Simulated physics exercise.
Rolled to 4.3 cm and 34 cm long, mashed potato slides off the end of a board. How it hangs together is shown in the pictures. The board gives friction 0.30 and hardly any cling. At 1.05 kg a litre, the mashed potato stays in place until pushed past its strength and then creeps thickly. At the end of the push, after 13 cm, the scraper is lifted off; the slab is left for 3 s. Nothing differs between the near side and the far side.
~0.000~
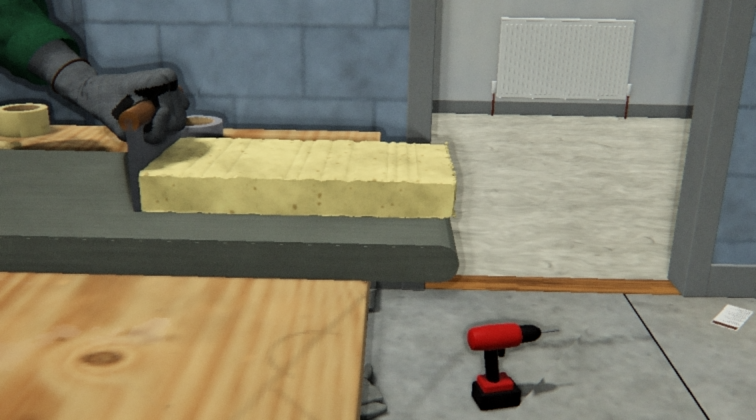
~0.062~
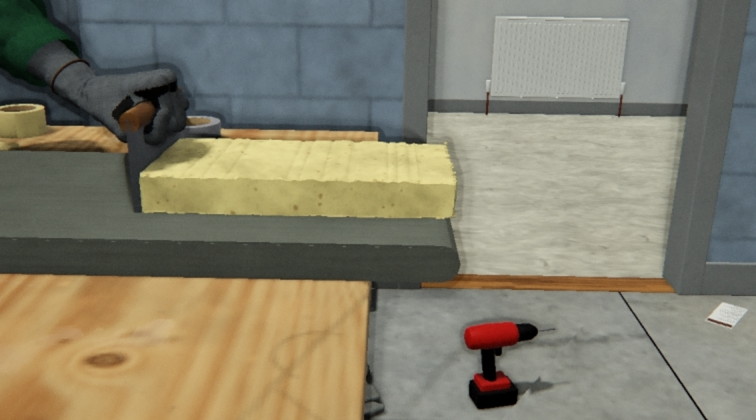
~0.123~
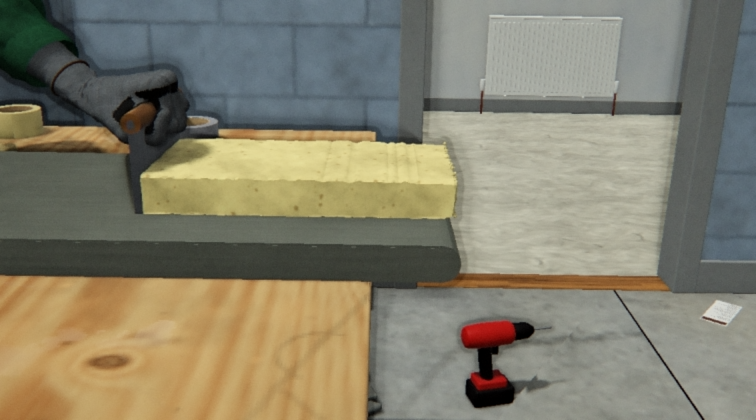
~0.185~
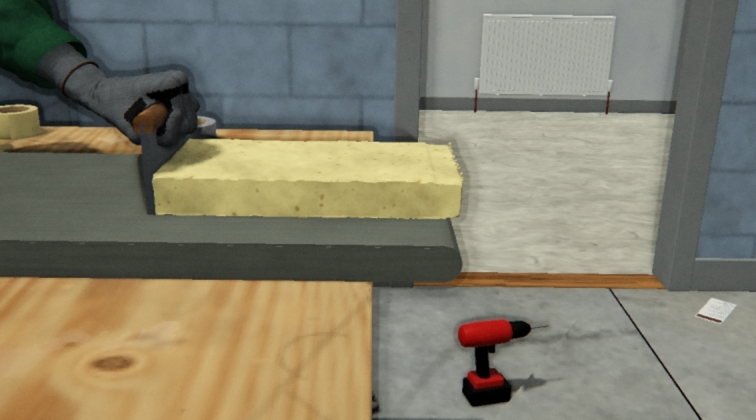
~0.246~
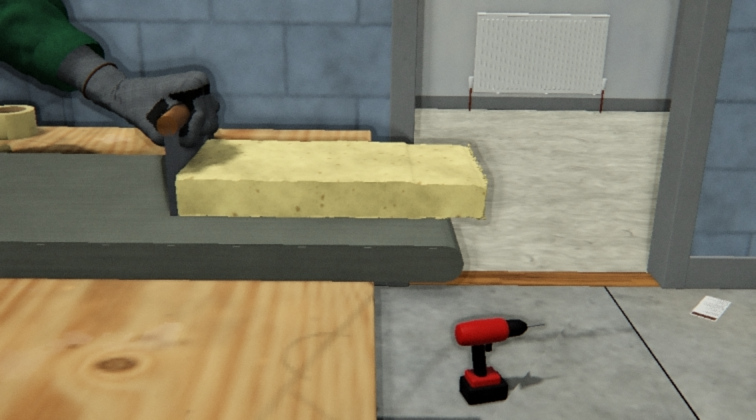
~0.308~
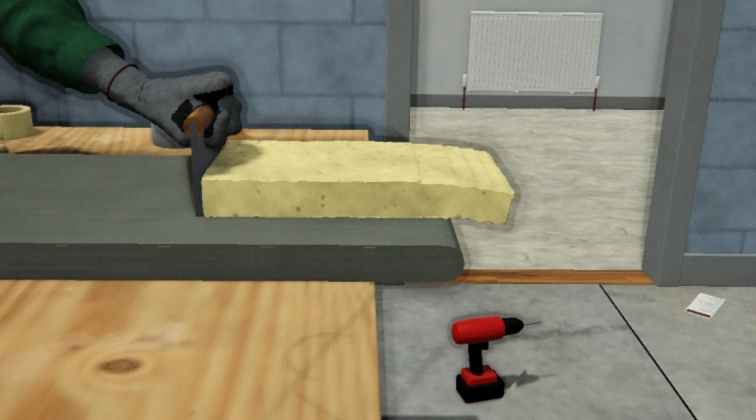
Gloved hand pushing a pale yellow slab rightward with a scraper along a grey board, its front end drooping slightly past the edge.
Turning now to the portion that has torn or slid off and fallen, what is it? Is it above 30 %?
Yes.
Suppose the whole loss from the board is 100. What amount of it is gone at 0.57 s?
Near 90 in a hundred.
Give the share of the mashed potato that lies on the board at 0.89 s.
Some 50 per cent.
After 0.57 s, 52 % lies on the board and 0 % has fallen.
After 0.89 s, 48 % lies on the board and 47 % has fallen.
After 1.20 s, 48 % lies on the board and 47 % has fallen.
After 1.52 s, 48 % lies on the board and 47 % has fallen.
After 3.52 s, at the end, 48 % lies on the board and 47 % has fallen.
